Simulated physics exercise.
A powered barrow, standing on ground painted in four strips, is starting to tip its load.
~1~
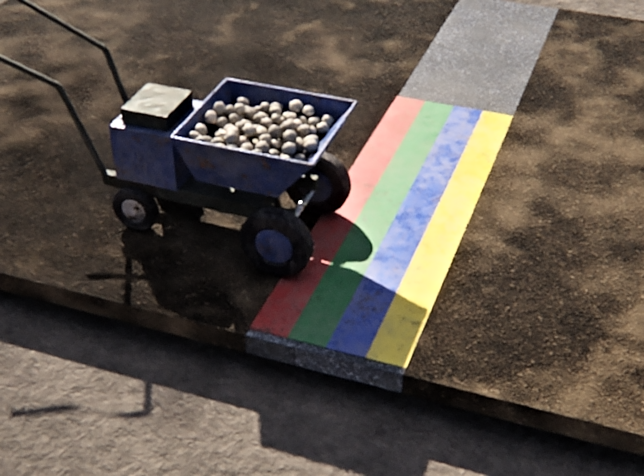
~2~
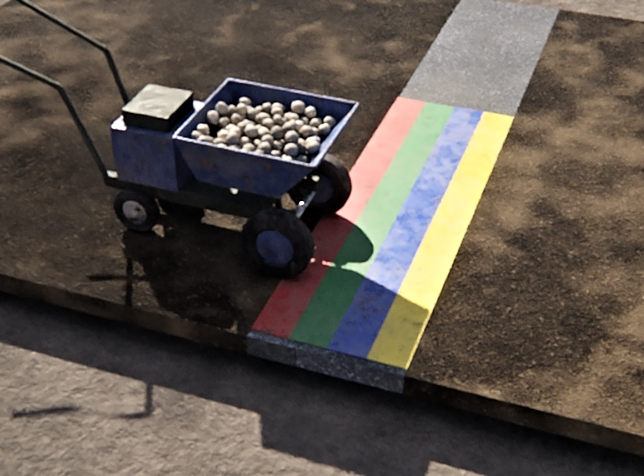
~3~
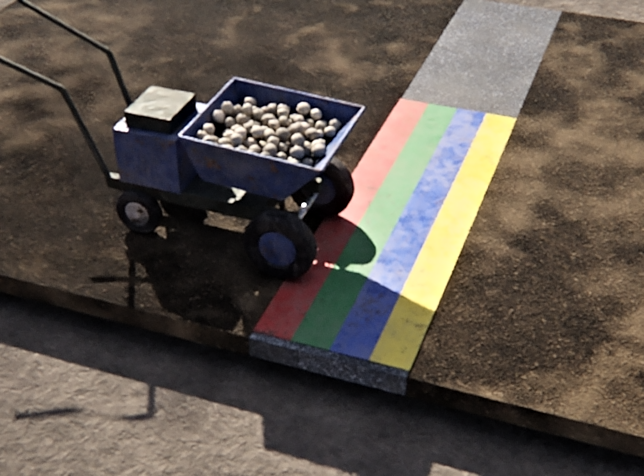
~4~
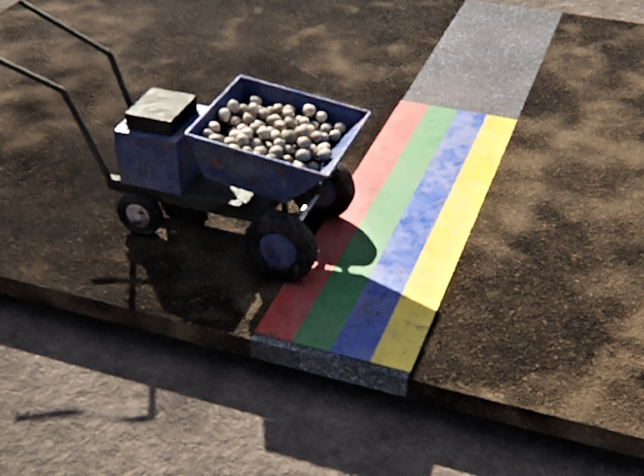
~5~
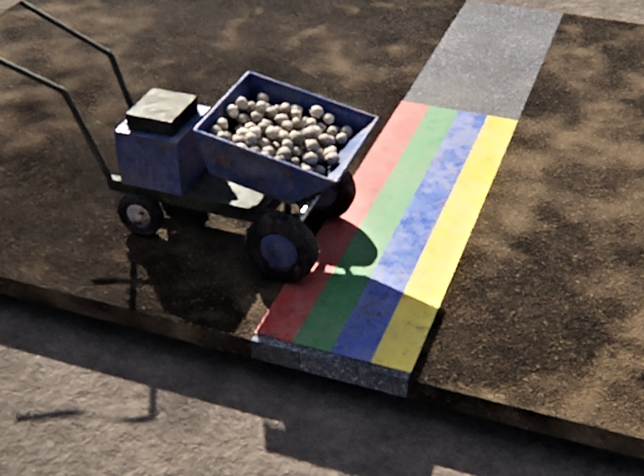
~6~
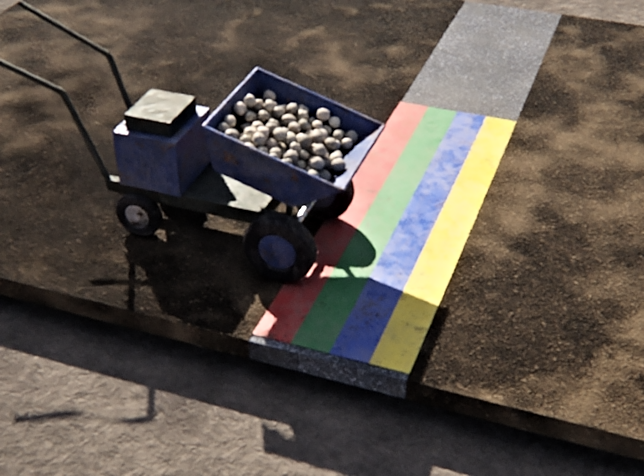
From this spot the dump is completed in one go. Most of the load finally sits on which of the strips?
It sits mostly on the yellow strip.
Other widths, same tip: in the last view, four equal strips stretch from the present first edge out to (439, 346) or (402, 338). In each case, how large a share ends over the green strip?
About 0 % and 0 %.
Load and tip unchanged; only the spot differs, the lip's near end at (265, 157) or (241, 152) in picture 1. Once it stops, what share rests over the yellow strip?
First try: Some 20 %; second try: 10 %.
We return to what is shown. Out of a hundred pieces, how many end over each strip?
Red strip about 0 per cent, green strip about 0 per cent, blue strip about 5 per cent, yellow strip about 30 per cent.
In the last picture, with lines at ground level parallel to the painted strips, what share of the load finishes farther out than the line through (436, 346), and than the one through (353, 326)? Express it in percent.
30 and 70 in a hundred.
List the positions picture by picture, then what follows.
In the first picture, lip of the skip at (312, 166), level; top of the load at (242, 129), river pebbles; red strip at (288, 301); green strip at (325, 310); blue strip at (362, 319); yellow strip at (401, 328).
In the second picture, lip of the skip at (314, 168), level; top of the load at (244, 130).
In the third picture, lip of the skip at (321, 172), tipped barely; top of the load at (250, 130).
In the fourth picture, lip of the skip at (327, 177), tipped a little; top of the load at (256, 130).
In the fifth picture, lip of the skip at (335, 183), tipped a little; top of the load at (251, 129).
In the sixth picture, lip of the skip at (342, 191), tipped clearly; top of the load at (258, 128); red strip at (291, 306); green strip at (328, 315); blue strip at (366, 324); yellow strip at (405, 334).
Soon after the last picture, skip tipped steeply; all in the skip.
A little later, skip tipped right over; most in the skip; a stray few over the blue strip; about a quarter over the yellow strip; a stray few off the paint.
Later still, skip tipped right over; about a quarter in the skip; a small part over the blue strip; about a third over the yellow strip; about a third off the paint.
At rest, skip tipped right over; about a quarter in the skip; none over the red strip; none over the green strip; a small part over the blue strip; about a third over the yellow strip; about a third off the paint.
